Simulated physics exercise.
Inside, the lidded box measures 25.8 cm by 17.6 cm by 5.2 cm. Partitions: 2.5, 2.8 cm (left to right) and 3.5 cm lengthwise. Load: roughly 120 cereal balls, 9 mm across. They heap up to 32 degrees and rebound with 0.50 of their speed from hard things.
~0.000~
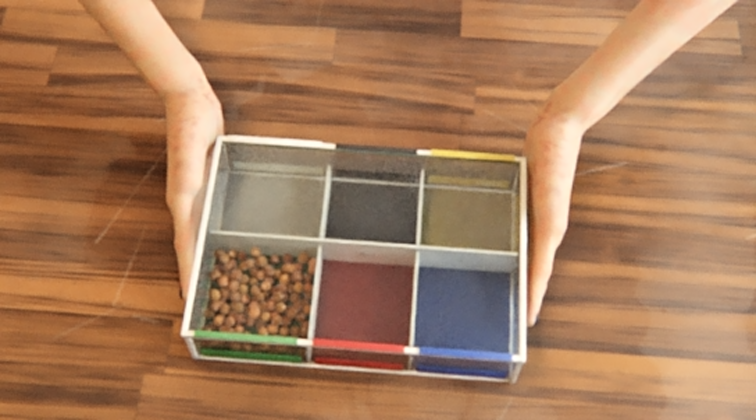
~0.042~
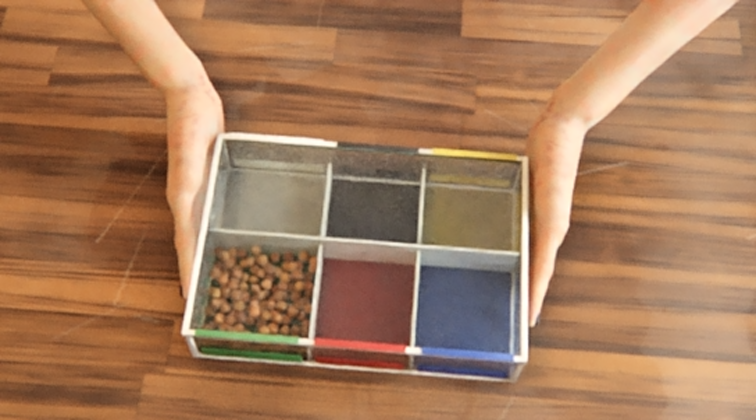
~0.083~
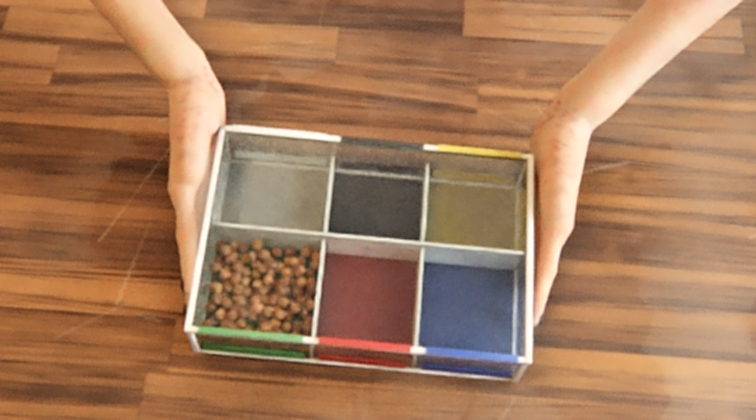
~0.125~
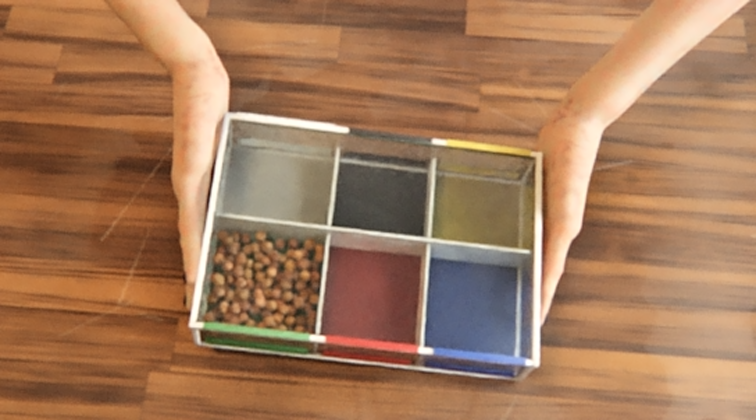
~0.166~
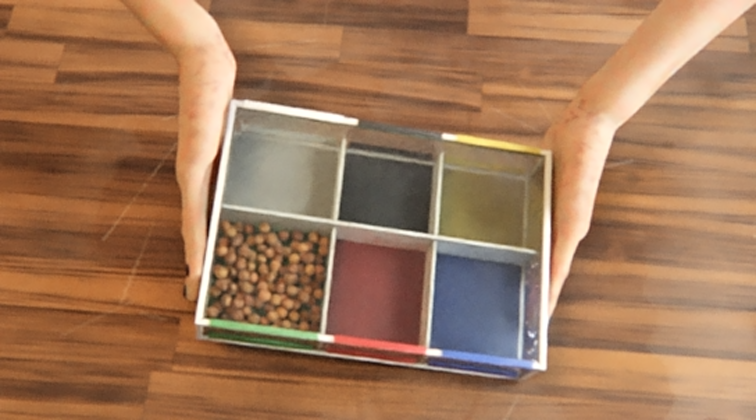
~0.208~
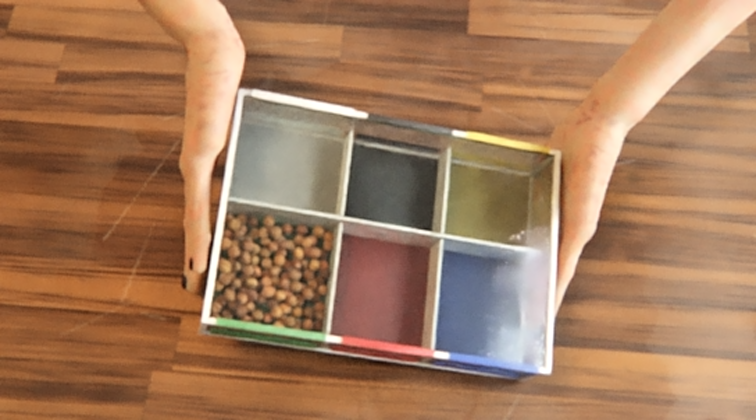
On a wood-grain surface, two hands hold a clear-lidded box with six compartments, small brown balls filling only the front left one, edged in green. The hands tilt the box gradually, its right front corner becoming lowest as it shifts slightly right, while the balls remain in their compartment.
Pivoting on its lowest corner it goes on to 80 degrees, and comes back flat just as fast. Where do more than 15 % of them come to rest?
Red compartment: Above; blue compartment: Above; green compartment: Above; yellow compartment: Below; white compartment: Below; black compartment: Below.
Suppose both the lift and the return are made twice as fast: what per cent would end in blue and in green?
Blue 20, green 35.
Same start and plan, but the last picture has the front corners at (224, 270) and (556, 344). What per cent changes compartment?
Then about 75 per cent.
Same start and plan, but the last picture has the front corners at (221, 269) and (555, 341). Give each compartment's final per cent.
Red 25; blue 25; green 25; yellow 20; white 0; black 0.
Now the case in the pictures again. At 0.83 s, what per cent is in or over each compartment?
Red 15; blue 0; green 85; yellow 0; white 0; black 0.
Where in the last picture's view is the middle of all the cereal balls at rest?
Around (378, 347).
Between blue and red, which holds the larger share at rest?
It is the red one.
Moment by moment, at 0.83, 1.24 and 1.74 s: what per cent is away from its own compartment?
In turn: 15, 60, 60.
Then, at 0.83 s, tilt 79 degrees; red 15 %, green 85 %.
After 1.24 s, tilt 34 degrees; red 35 %, blue 25 %, green 40 %.
After 1.74 s, tilt 0 degrees; red 35 %, blue 25 %, green 40 %.
In the end, at 2.2 s, red 35 %, blue 25 %, green 40 %, yellow 0 %, white 0 %, black 0 %.
